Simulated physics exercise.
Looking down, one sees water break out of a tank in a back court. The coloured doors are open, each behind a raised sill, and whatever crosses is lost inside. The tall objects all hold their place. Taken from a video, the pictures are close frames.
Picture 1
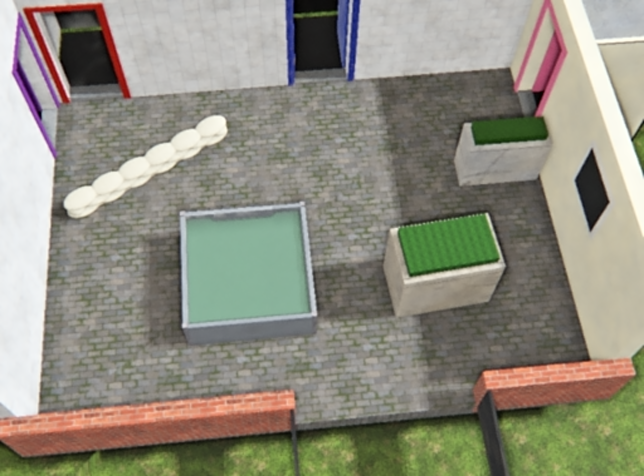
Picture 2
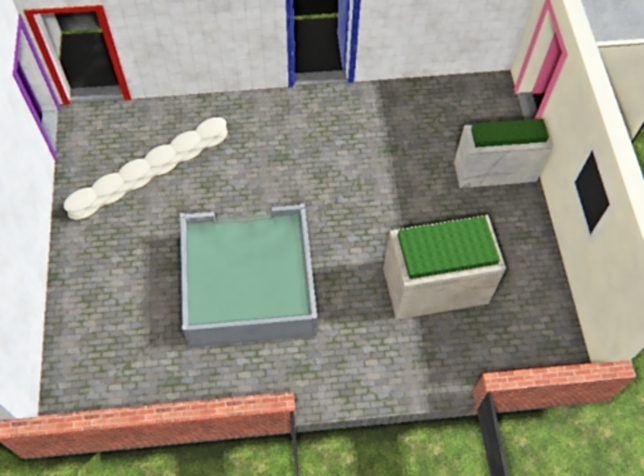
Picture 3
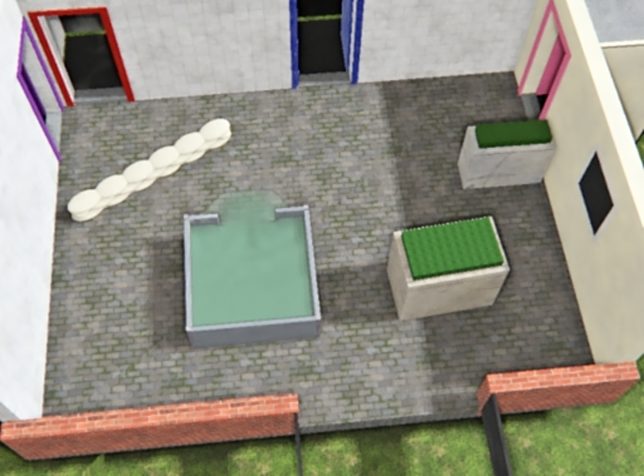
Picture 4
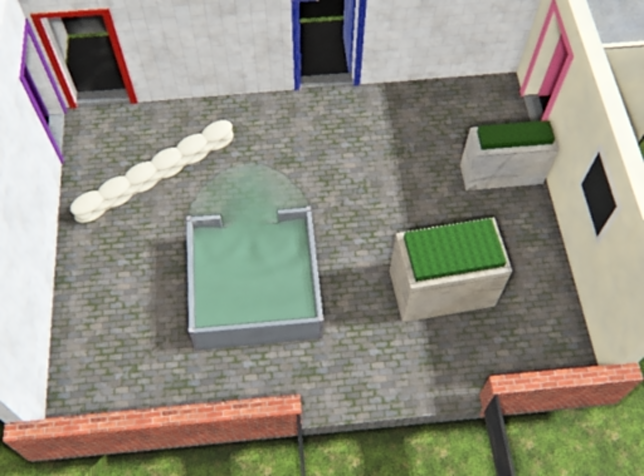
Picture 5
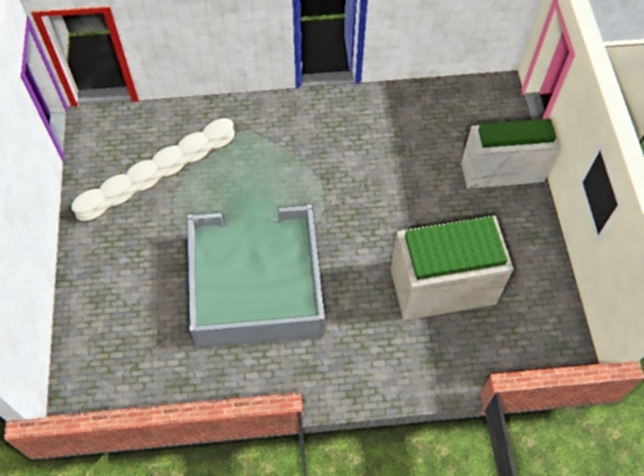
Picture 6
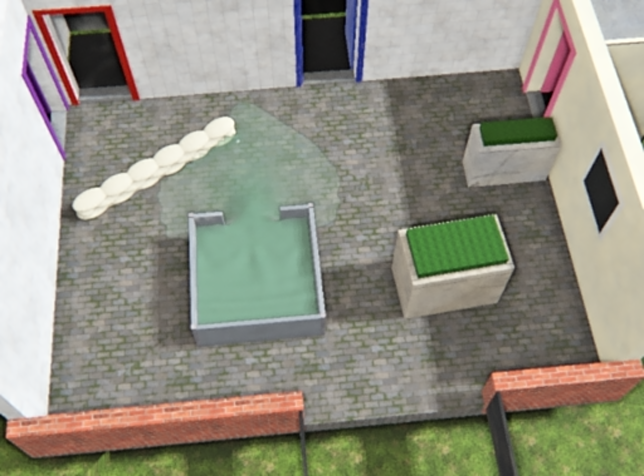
In this clip, still water sits in an open tank in a paved court with coloured doorways, then a gap appears in the tank's far side and water pours out, fanning across the paving beside a white segmented barrier.
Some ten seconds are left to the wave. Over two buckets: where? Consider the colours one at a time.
Purple door yes, pink door yes, red door no, blue door yes.
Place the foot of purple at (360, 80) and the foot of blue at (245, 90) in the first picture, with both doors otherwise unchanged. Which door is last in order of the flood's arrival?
I'd say the red-painted one is reached last.
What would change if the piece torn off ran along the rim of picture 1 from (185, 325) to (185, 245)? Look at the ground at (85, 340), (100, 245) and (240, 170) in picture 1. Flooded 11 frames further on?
Sequence: Wetted / wetted / spared.
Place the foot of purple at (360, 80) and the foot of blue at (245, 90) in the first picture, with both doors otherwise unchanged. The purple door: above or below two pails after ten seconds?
The purple one goes past it.
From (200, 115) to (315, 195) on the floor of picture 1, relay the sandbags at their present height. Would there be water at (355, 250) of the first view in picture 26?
There: Submerged.
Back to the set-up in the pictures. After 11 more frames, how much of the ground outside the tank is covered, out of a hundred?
It comes to roughly 25 in a hundred.
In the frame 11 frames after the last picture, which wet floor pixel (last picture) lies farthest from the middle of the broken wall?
My pick would be pixel (416, 77).
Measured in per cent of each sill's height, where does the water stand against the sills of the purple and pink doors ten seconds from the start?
180 and 110 %, in that order.
A moment on, water covers 15 % of the floor; the purple door not reached, the pink door not reached, the red door not reached, the blue door wet at the sill, nothing in.
Next, water covers 25 % of the floor; the purple door not reached, the pink door not reached, the red door not reached, the blue door over two buckets in.
Then, water covers 45 % of the floor; the purple door wet at the sill, nothing in, the pink door wet at the sill, nothing in, the red door wet at the sill, nothing in, the blue door over two buckets in.
Later, water covers 55 % of the floor; the purple door over two buckets in, the pink door over two buckets in, the red door wet at the sill, nothing in, the blue door far over two buckets in.
In the end, water covers 75 % of the floor; the purple door over two buckets in, the pink door over two buckets in, the red door wet at the sill, nothing in, the blue door far over two buckets in.
